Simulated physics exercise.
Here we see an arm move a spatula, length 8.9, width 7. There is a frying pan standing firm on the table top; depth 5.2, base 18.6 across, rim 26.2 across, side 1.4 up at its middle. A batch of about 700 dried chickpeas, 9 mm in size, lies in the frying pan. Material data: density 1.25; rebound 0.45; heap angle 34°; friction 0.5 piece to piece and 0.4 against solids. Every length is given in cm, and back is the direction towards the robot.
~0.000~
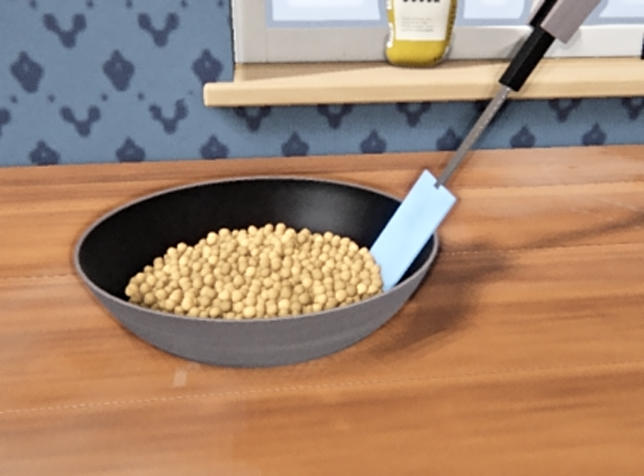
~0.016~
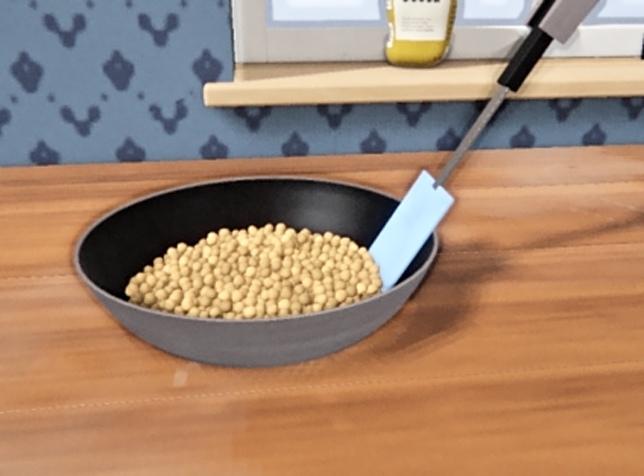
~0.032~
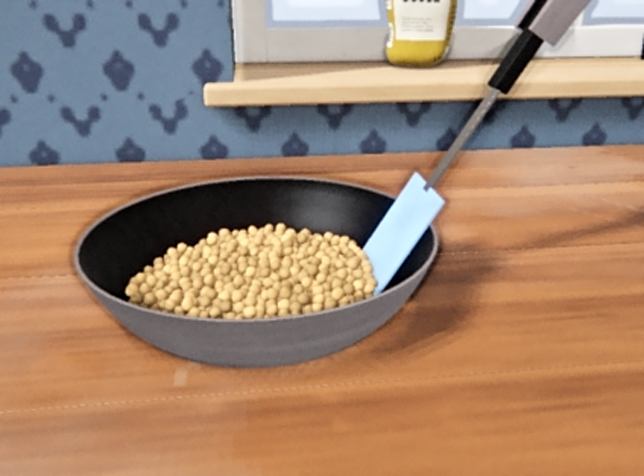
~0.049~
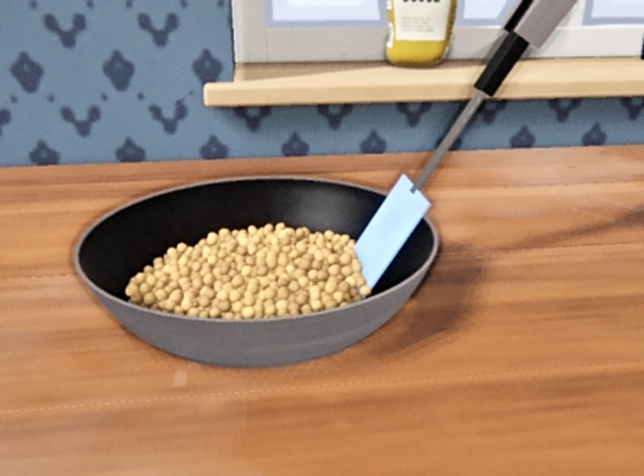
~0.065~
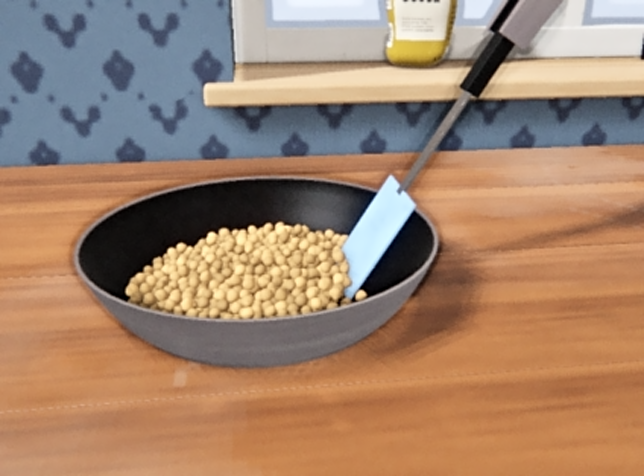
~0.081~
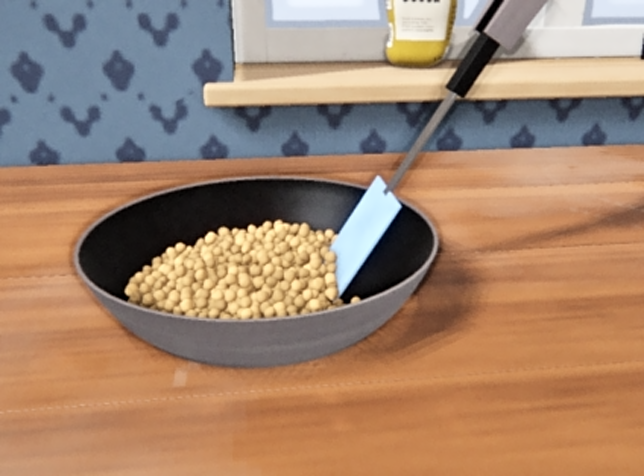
In a dark frying pan, a blue spatula pushes the heaped chickpeas slightly to the left.
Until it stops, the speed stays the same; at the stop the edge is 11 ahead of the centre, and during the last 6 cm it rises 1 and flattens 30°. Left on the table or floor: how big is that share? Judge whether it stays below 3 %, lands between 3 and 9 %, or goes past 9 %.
It goes past 9 %.
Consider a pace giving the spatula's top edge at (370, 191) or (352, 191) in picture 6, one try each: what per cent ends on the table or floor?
Respectively, some 25 and 25 per cent.
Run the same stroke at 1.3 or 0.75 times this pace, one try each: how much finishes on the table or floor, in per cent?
Close to 20 and 15 percent respectively.
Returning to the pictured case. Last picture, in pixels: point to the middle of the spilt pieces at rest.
Close to (28, 299) in pixels.
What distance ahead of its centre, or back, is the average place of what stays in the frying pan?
The balance point lies close to 3.0 cm ahead.
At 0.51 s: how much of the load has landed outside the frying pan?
Fraction noted: Close to 5 per cent.
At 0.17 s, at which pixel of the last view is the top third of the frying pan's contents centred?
It sits at about (233, 267).
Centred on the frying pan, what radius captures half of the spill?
Roughly 20 centimetres.
By 0.17 s, sloping 58°, highest piece 4 above the table; 696 in the frying pan.
By 0.26 s, sloping 49°, highest piece 5 above the table; 696 in the frying pan.
By 0.51 s, sloping 28°, highest piece 12 above the table; 576 in the frying pan, 44 on the table or floor, 76 on the blade or in flight.
By 1.56 s, sloping 28°, highest piece 5 above the table; 573 in the frying pan, 123 on the table or floor.
Final count, 573 in the frying pan, 123 on the table or floor. That is 18 % on the table or floor.
